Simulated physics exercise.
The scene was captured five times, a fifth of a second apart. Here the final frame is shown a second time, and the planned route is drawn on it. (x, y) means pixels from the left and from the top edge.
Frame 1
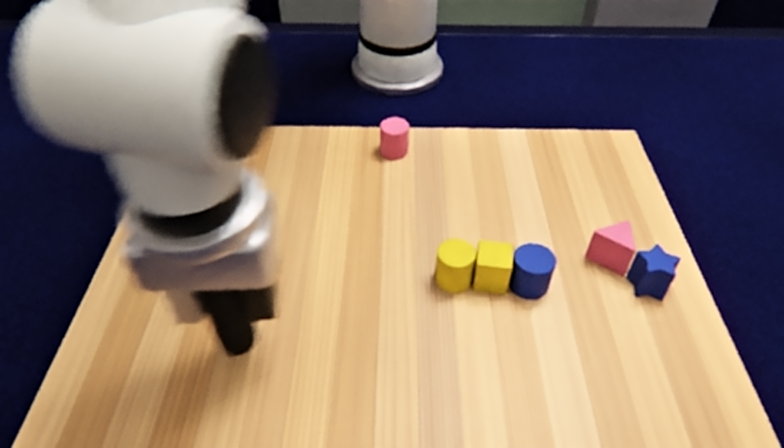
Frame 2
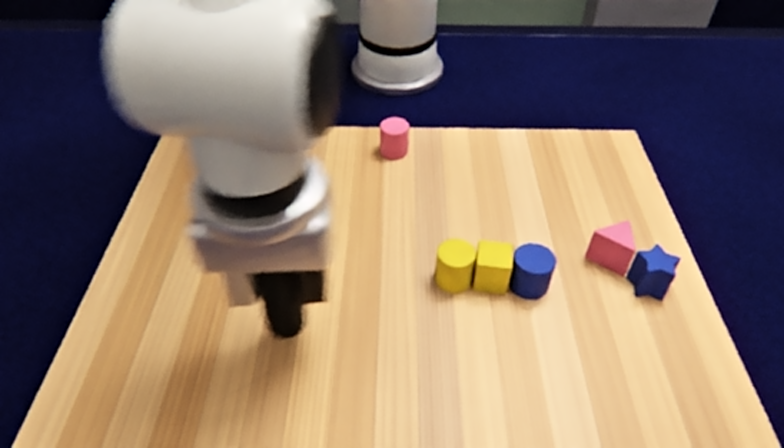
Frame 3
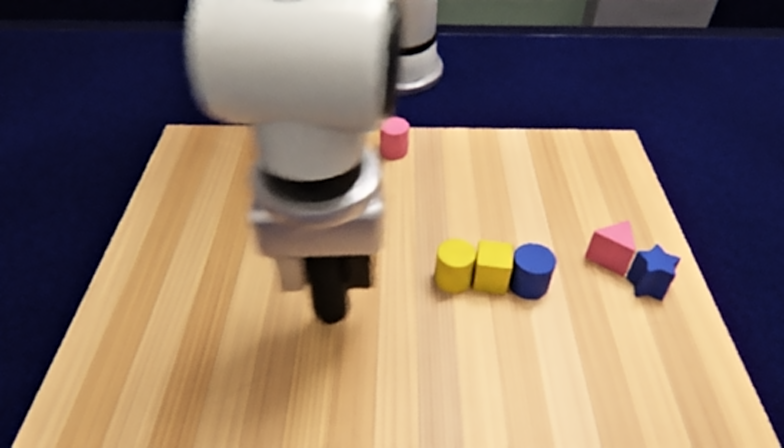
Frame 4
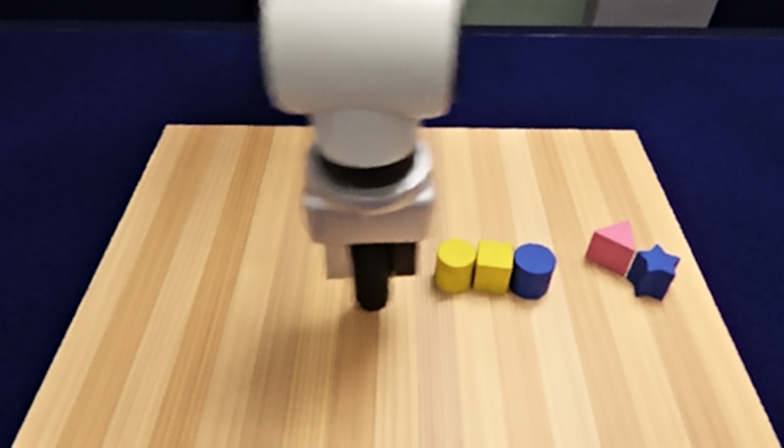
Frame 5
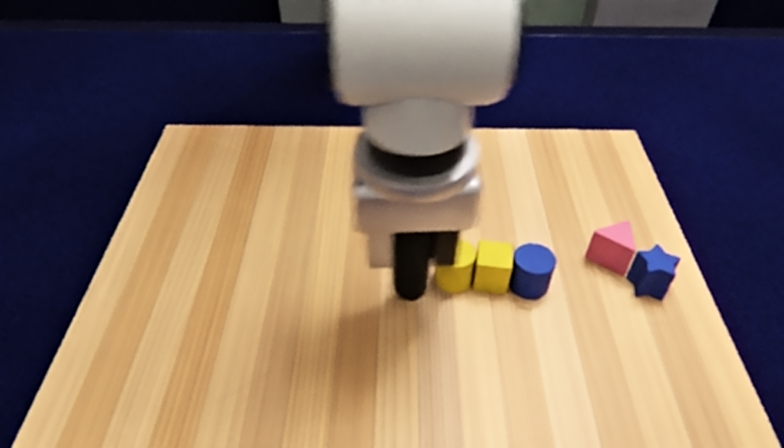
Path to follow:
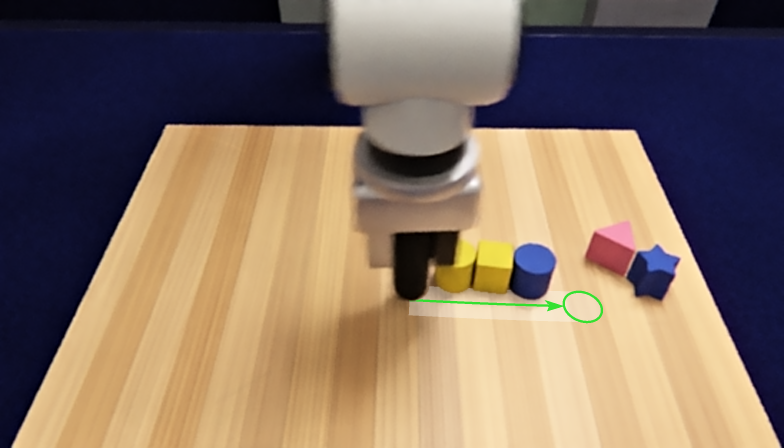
On a wooden tabletop, a white robot arm with a black post sweeping rightward to the yellow cylinder beside motionless colored blocks.
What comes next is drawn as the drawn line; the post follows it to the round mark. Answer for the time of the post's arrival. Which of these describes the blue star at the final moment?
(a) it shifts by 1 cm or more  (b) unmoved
b
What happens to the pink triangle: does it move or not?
The block you're asking about stays where it is.
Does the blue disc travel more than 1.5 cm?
Yes, it checks out.
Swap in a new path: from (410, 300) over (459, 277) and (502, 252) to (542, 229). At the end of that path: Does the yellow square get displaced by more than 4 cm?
Yes, I think so.
Path on the board, straight from (410, 300) to (583, 307).
What follows on the original path. One third of the way, post (469, 291); yellow disc (465, 247); yellow square (504, 248); blue disc (542, 257).
Two thirds of the way, post (529, 293); yellow disc (465, 247); yellow square (504, 248); blue disc (551, 254).
At the end, post (587, 295); yellow disc (465, 247); yellow square (504, 248); blue disc (567, 249); pink triangle in place; blue star in place.
